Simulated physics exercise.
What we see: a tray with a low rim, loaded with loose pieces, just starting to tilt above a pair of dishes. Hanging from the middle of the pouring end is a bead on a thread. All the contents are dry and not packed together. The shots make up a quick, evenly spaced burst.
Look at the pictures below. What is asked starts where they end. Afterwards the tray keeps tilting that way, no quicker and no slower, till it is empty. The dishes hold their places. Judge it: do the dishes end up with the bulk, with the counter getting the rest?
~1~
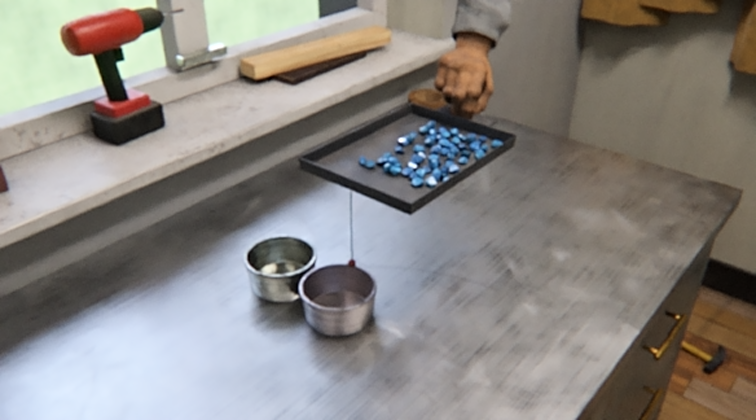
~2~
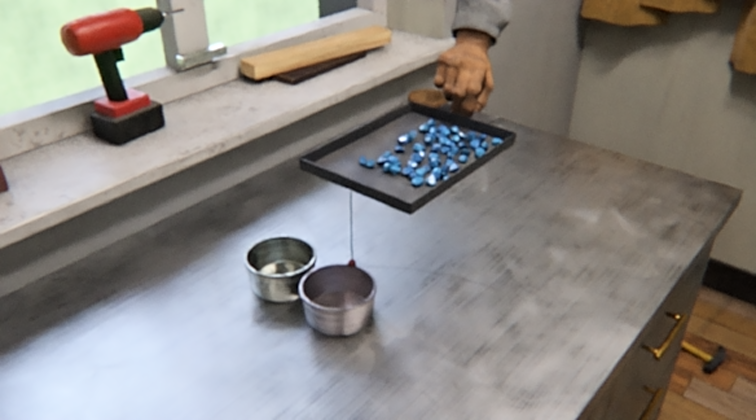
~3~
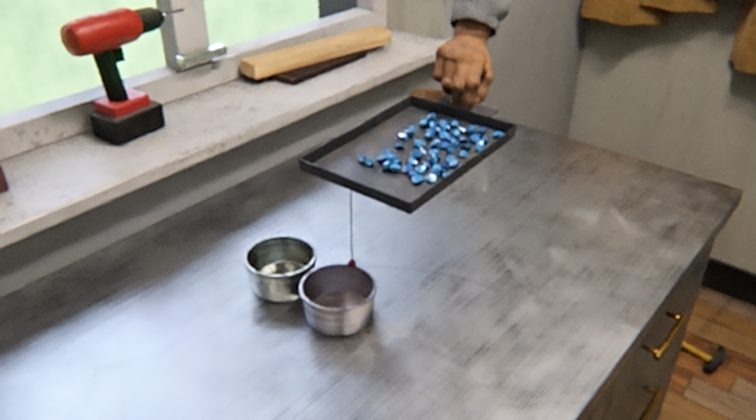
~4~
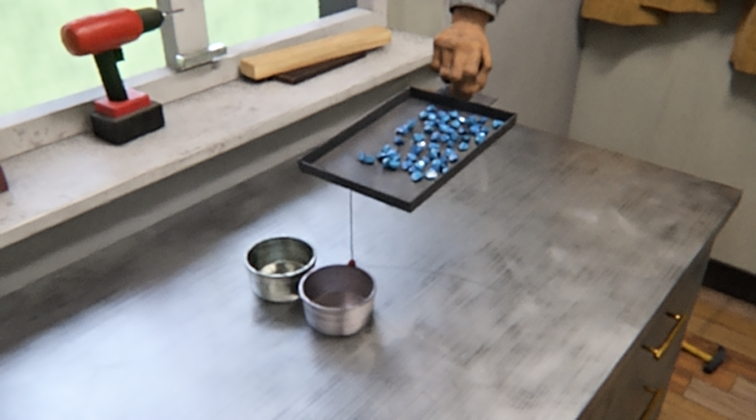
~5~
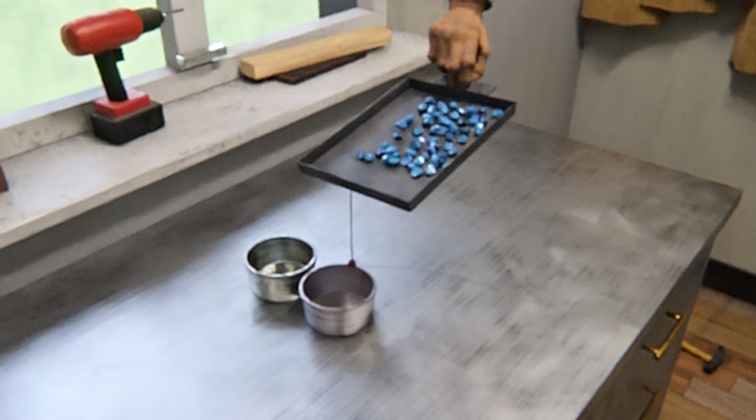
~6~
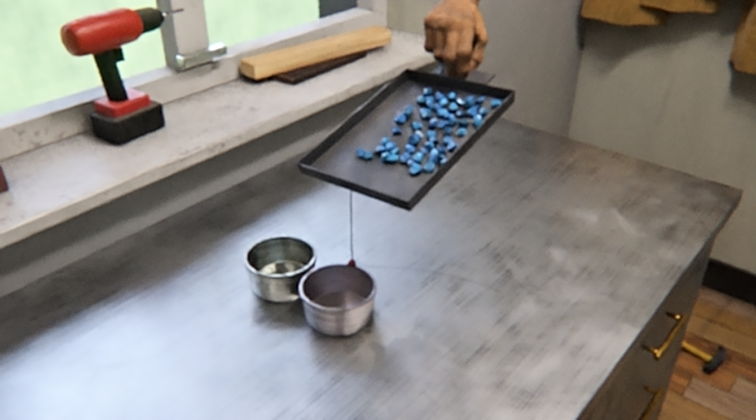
Yes, the dishes get the bulk.
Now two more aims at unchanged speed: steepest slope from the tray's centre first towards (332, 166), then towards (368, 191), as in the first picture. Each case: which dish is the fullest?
First place: The dish to the left; second place: The dish to the right.
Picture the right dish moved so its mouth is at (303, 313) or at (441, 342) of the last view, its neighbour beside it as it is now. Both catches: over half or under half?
First the smaller part, then the smaller part.
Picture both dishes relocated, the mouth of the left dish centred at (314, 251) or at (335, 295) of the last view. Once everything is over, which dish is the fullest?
At place one the left of the pair; at place two the left of the pair.
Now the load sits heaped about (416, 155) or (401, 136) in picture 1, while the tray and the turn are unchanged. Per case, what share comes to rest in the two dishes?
Around 80 then around 100 per cent.
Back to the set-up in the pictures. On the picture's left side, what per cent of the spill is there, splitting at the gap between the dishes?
It comes to about 60 percent.
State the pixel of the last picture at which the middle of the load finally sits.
About (315, 303).
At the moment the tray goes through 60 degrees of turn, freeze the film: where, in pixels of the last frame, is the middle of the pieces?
Roughly (339, 172).
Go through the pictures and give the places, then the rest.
Corners of the pouring end at (301, 157) and (411, 202), level; middle of the load at (446, 152), aquarium stones; left dish at (256, 282); right dish at (313, 315); bead on its thread at (352, 263), in the first picture.
Corners of the pouring end at (301, 158) and (411, 202), level; middle of the load at (446, 151), in the second picture.
Corners of the pouring end at (300, 158) and (410, 202), tipped barely, lowest at the left corner; middle of the load at (446, 146), in the third picture.
Corners of the pouring end at (299, 160) and (409, 201), tipped a little, lowest at the left corner; middle of the load at (445, 139), in the fourth picture.
Corners of the pouring end at (299, 161) and (408, 200), tipped a little, lowest at the left corner; middle of the load at (445, 132), in the fifth picture.
Corners of the pouring end at (298, 163) and (407, 200), tipped clearly, lowest at the left corner; middle of the load at (443, 125); left dish at (256, 282); right dish at (313, 315), in the sixth picture.
Soon after the last picture, tray tipped steeply; nearly all on the tray; a stray few in the air.
A little later, tray tipped right over; about half on the tray; about a quarter in the right dish; a small part in the left dish; a small part outside both; a small part in the air.
Later still, tray tipped past a quarter turn; about half in the right dish; about a third in the left dish; about a quarter outside both; a stray few in the air.
At rest, tray tipped past a quarter turn; about half in the right dish; about a third in the left dish; about a quarter outside both; a stray few in the air.
